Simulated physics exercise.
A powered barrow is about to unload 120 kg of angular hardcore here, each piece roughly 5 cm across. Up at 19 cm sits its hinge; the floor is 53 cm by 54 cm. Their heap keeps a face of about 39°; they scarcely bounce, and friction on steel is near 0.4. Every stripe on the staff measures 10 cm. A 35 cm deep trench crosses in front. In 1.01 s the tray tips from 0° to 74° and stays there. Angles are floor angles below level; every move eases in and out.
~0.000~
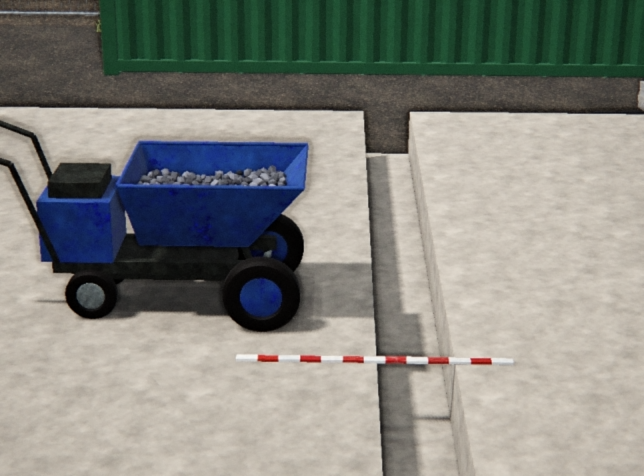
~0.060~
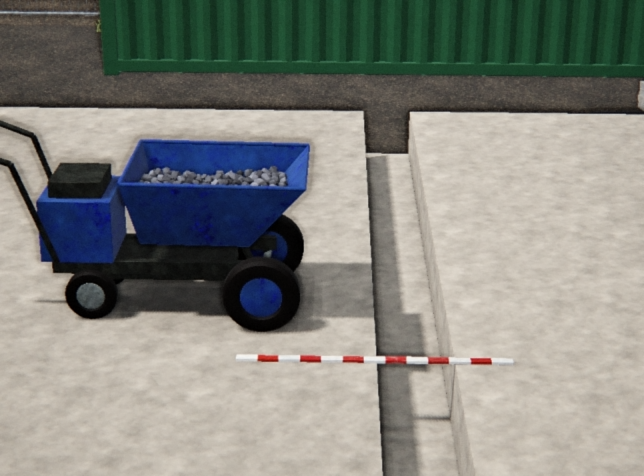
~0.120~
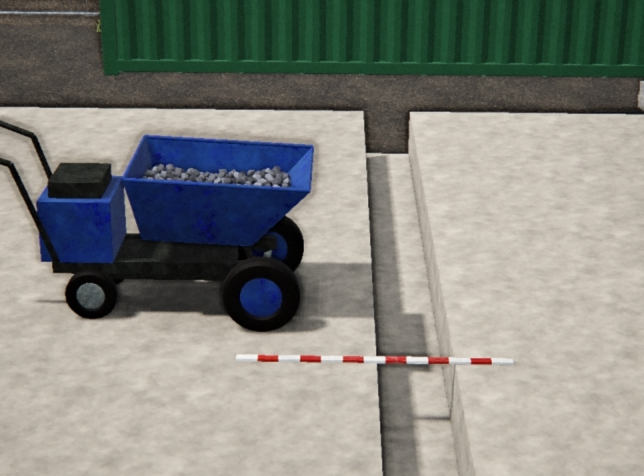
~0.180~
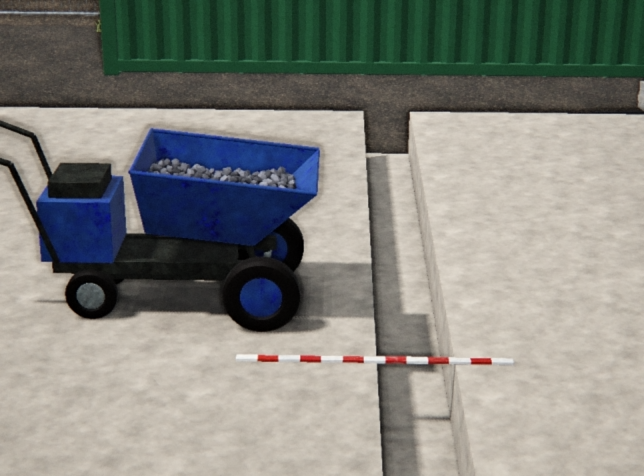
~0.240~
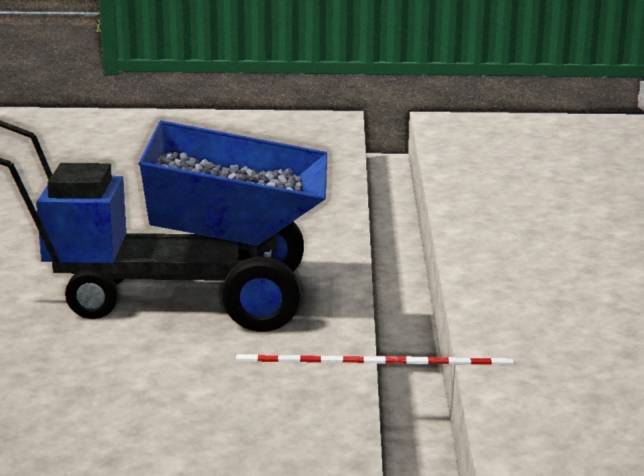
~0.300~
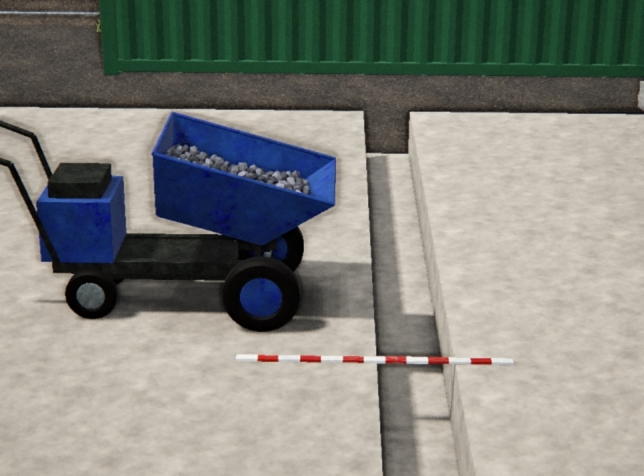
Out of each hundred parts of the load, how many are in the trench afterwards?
About 96 out of 100.
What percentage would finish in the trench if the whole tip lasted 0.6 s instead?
Something close to 80 per cent.
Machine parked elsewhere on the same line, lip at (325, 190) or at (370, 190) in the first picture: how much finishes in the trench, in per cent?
The first gives about 80 percent and the second about 10 percent.
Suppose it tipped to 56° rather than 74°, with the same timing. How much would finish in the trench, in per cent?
About 15 per cent would end up in the trench.
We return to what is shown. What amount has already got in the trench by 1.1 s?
Some 25 per cent of the load by that point.
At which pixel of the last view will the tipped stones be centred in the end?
Their middle lands near (413, 349).
After 0.8 s the floor is at 63°; 100 % in the tray; the foremost stones are at (365, 254).
After 1.1 s the floor is at 74°; 76 % in the tray, 24 % in the trench; the foremost stones are at (445, 326).
After 1.5 s the floor is at 74°; 29 % in the tray, 67 % in the trench, 4 % past the trench; the foremost stones are at (512, 308).
After 3.4 s the floor is at 74°; 0 % in the tray, 96 % in the trench, 4 % past the trench; the foremost stones are at (534, 311).
